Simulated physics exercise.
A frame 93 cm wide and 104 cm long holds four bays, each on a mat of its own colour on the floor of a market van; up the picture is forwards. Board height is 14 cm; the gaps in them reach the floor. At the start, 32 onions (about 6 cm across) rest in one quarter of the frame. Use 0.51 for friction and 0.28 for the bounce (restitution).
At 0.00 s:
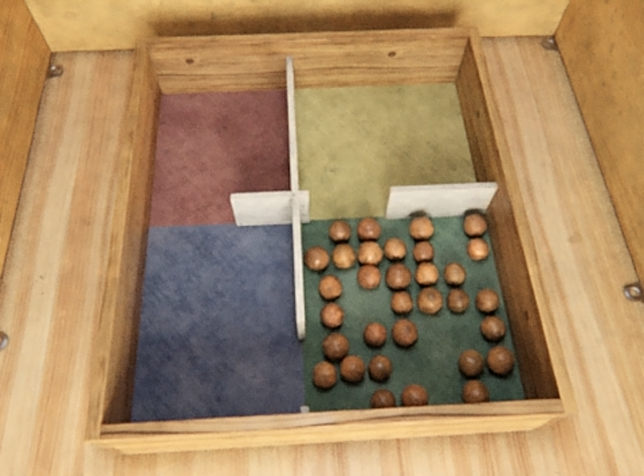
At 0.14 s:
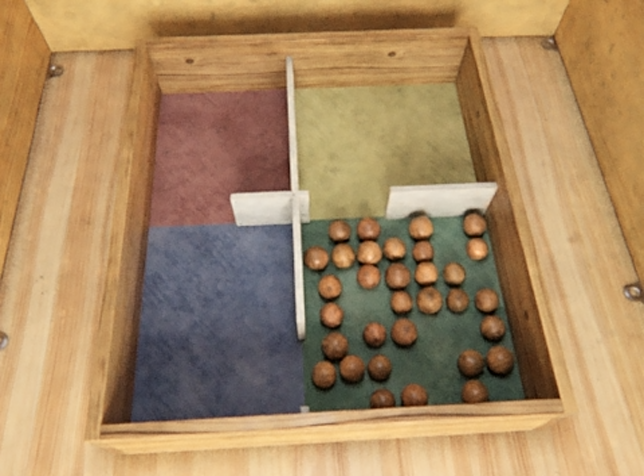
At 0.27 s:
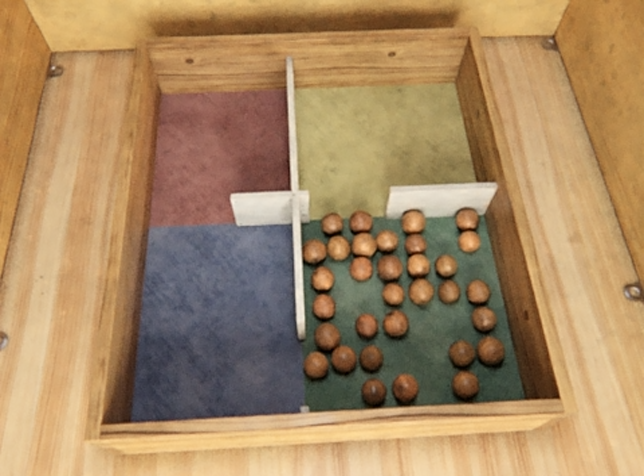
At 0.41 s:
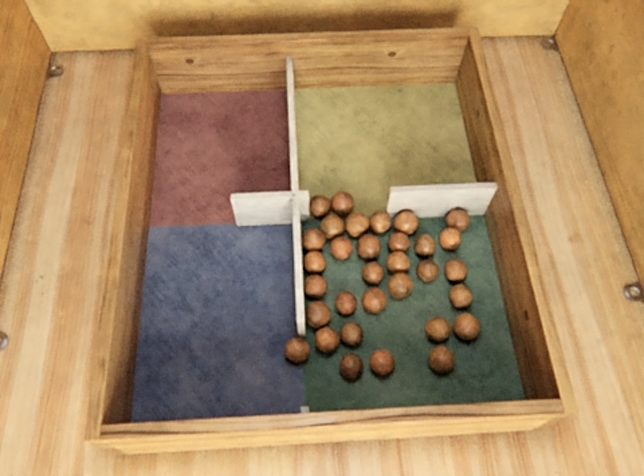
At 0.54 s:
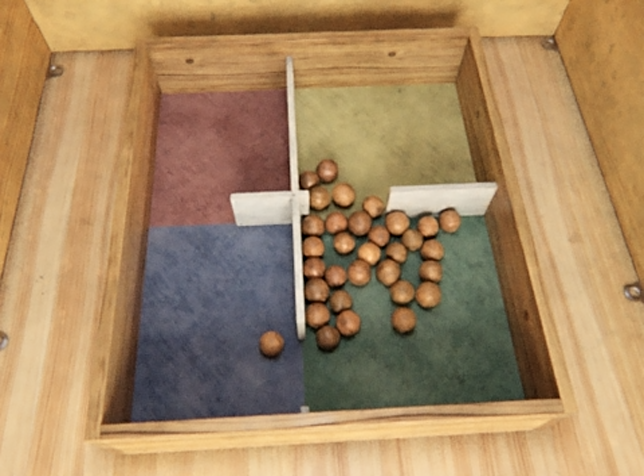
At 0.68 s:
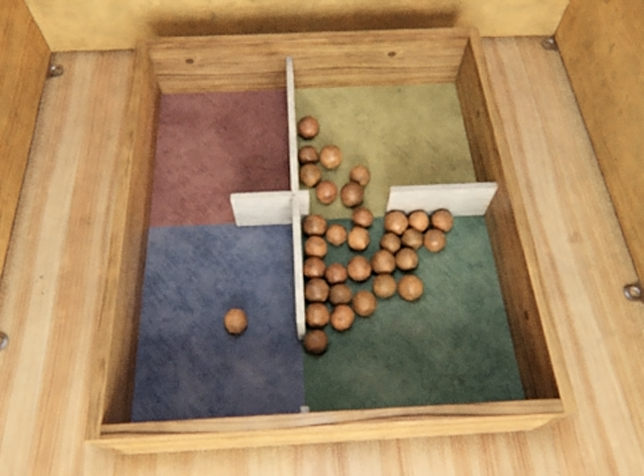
Small round brown onions, bunched in the green bay at the lower right of a wooden frame, are seen from above at a steady angle. White boards with gaps part it from a red bay upper left, a yellow one upper right and a blue one lower left. Still at first, they roll forwards and left, several entering the yellow bay and one crossing into the blue.
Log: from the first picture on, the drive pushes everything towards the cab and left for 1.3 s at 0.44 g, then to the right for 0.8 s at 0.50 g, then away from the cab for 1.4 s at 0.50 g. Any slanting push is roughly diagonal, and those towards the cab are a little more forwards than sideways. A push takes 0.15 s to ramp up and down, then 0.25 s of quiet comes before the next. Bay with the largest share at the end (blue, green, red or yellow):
Green bay.
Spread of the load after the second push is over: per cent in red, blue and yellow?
In per cent: Red 0, blue 0 and yellow 30.
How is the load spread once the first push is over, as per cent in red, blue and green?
After that push: Red 0, blue 0 and green 70 percent.
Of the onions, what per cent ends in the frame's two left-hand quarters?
Around 0 per cent.
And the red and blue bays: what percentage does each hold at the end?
The red bay gets about 0 per cent and the blue bay about 0 per cent.
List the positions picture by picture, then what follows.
The first frame shows middle of the blue mat (219, 322); middle of the green mat (405, 312); middle of the red mat (224, 152); middle of the yellow mat (383, 146); 32 in the green bay; the onion farthest behind, in the direction of the first push, is at (476, 395).
In the second frame, 32 in the green bay; the onion farthest behind, in the direction of the first push, is at (475, 395).
In the third frame, 32 in the green bay; the onion farthest behind, in the direction of the first push, is at (466, 385).
In the fourth frame, 1 in the blue bay, 29 in the green bay and 2 in the yellow bay; the onion farthest behind, in the direction of the first push, is at (441, 359).
In the fifth frame, 1 in the blue bay, 26 in the green bay and 5 in the yellow bay; the onion farthest behind, in the direction of the first push, is at (404, 320).
In the sixth frame, 1 in the blue bay, 24 in the green bay and 7 in the yellow bay; the onion farthest behind, in the direction of the first push, is at (410, 288).
After push 1 (1.54 s), 1 in the red bay, 21 in the green bay and 10 in the yellow bay.
After push 2 (2.59 s), 1 in the red bay, 21 in the green bay and 10 in the yellow bay.
After push 3 (4.24 s), 1 in the red bay, 21 in the green bay and 10 in the yellow bay.
Outcome (at 4.56 s), 1 in the red bay, 21 in the green bay and 10 in the yellow bay.
